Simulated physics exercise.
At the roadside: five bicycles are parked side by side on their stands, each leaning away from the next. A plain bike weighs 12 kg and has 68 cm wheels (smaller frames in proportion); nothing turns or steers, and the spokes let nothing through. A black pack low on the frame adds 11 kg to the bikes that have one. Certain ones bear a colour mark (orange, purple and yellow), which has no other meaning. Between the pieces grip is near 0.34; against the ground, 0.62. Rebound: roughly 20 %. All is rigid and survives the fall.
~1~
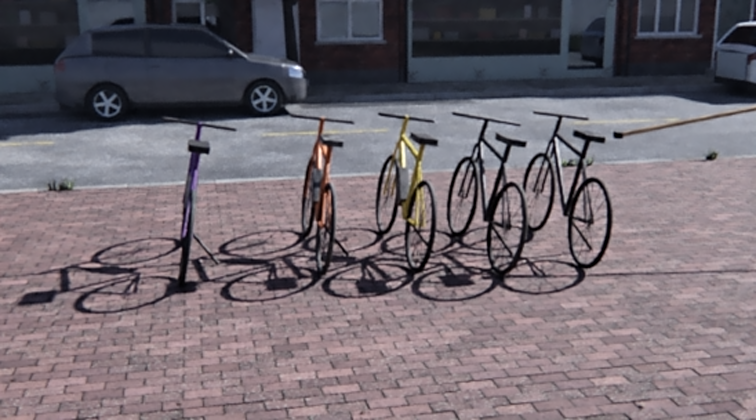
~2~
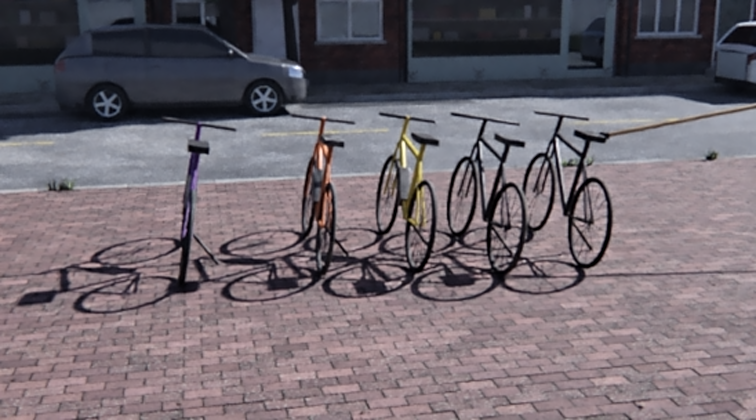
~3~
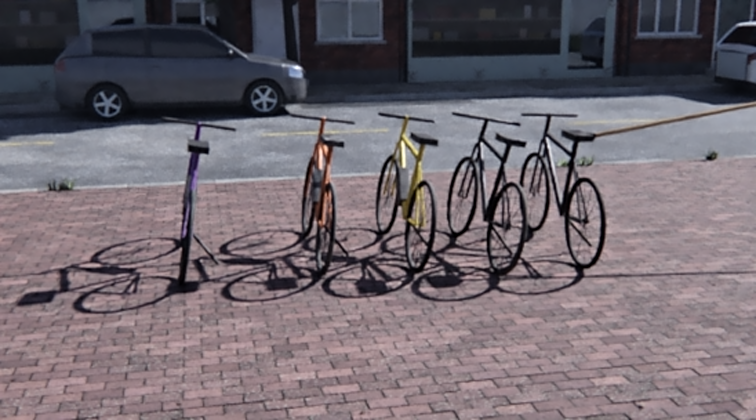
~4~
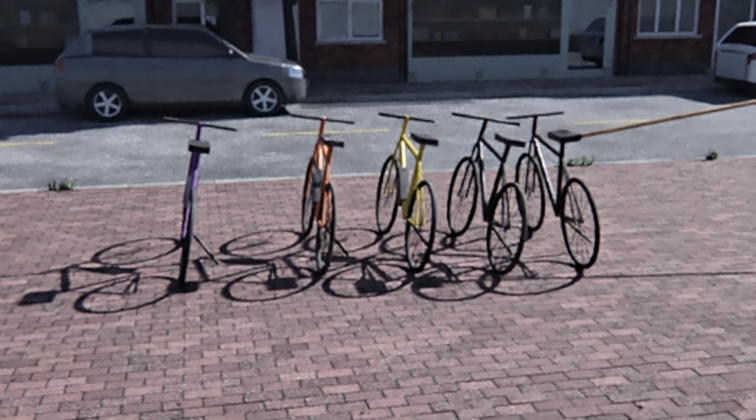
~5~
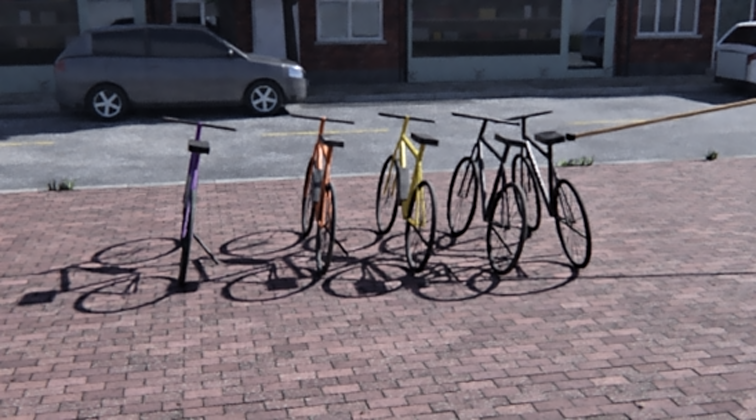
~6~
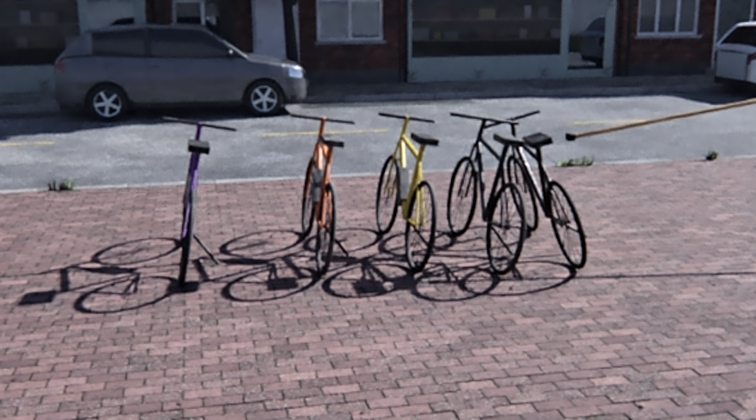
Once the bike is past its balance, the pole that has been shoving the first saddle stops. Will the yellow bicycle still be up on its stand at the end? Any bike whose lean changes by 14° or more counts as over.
No.
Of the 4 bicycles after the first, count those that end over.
Count: 2.
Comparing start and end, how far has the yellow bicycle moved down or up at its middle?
5 centimetres lower, roughly.
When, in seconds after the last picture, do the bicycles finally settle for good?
Near 1.5 s.
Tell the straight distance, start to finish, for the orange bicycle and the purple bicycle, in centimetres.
Orange 0 cm, purple 0 cm.
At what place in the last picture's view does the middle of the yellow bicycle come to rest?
It ends up at about (359, 194) in the last picture.
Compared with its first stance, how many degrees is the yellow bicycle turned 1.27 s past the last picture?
It's at some 30 degrees.
Then, 0.95 s after the last picture, 1 of the 4 other bicycles over; yellow bicycle leaning 9°.
Then, 1.27 s after the last picture, 2 of the 4 other bicycles over; yellow bicycle leaning 30°.
At rest, 2 of the 4 other bicycles over; yellow bicycle leaning 40°; orange bicycle leaning 4°; purple bicycle unmoved. Two left standing. As the last picture would show them, middles, yellow bicycle near (359, 194), orange bicycle near (317, 187).
